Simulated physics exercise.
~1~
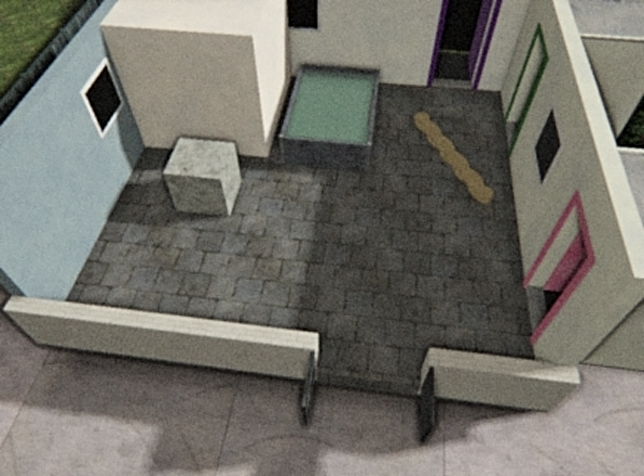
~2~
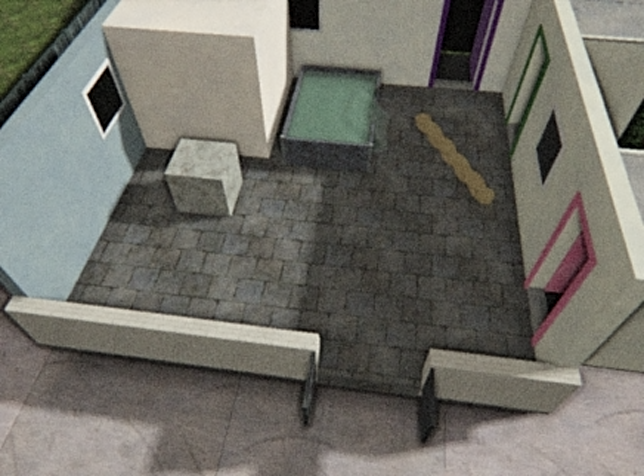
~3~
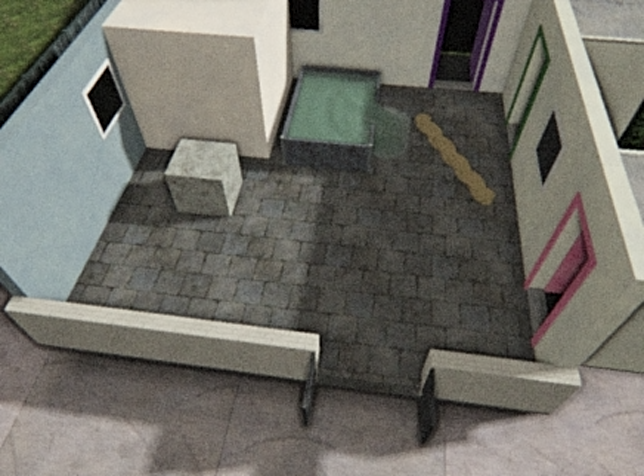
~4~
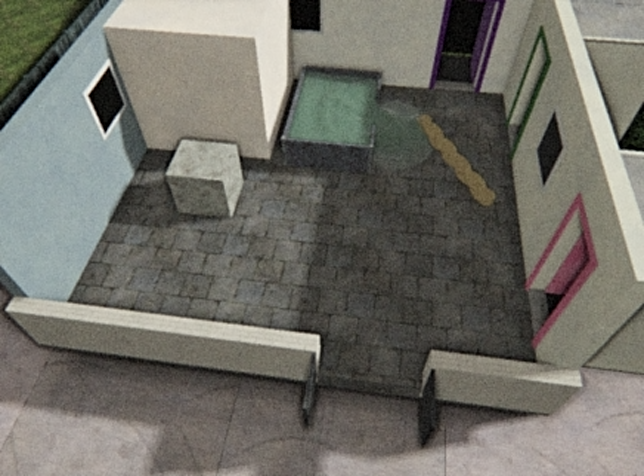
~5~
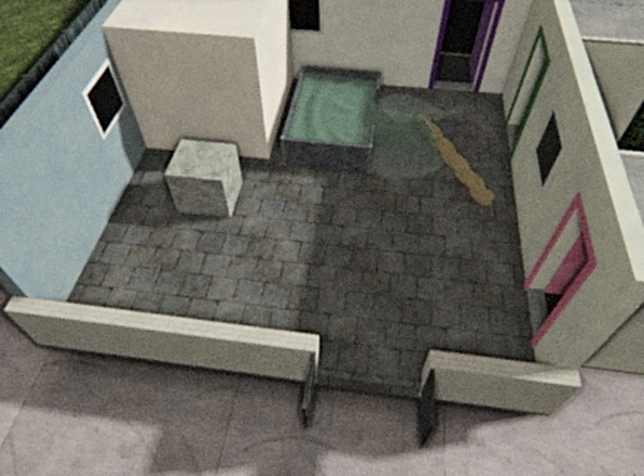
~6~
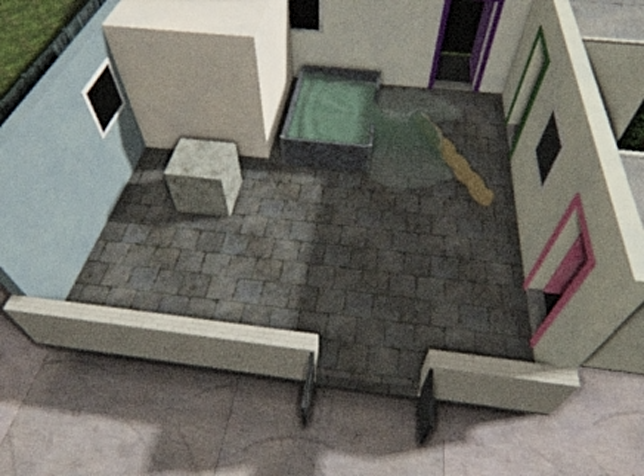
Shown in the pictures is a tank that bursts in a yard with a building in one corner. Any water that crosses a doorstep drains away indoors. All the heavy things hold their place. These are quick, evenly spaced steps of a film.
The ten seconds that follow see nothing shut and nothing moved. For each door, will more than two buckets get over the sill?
Result: The green door will be within bounds; the purple door will be over the limit; the pink door will be within bounds.
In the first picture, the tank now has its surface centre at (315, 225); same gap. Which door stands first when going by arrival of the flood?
It is the pink-painted one.
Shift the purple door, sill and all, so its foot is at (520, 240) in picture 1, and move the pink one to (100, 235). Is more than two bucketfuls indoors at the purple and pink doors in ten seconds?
Purple door stays within it; pink door stays within it.
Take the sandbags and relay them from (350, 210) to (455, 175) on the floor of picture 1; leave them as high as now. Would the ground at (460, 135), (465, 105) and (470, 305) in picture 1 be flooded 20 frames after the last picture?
In turn: Flooded, under water, awash.
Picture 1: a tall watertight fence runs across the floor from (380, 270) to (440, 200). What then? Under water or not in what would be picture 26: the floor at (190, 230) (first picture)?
Untouched.
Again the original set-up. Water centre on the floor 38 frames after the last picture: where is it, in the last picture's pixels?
It's close to (397, 187).
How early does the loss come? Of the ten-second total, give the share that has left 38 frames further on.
Near 55 %.
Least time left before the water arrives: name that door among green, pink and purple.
Answer: The door marked purple.
A moment on, water covers 20 % of the floor; the green door not reached, the purple door under two buckets in, the pink door not reached.
Next, water covers 35 % of the floor; the green door wet at the sill, nothing in, the purple door over two buckets in, the pink door wet at the sill, nothing in.
Then, water covers 50 % of the floor; the green door wet at the sill, nothing in, the purple door far over two buckets in, the pink door wet at the sill, nothing in.
Later, water covers 55 % of the floor; the green door under two buckets in, the purple door far over two buckets in, the pink door under two buckets in.
In the end, water covers 75 % of the floor; the green door under two buckets in, the purple door far over two buckets in, the pink door under two buckets in.
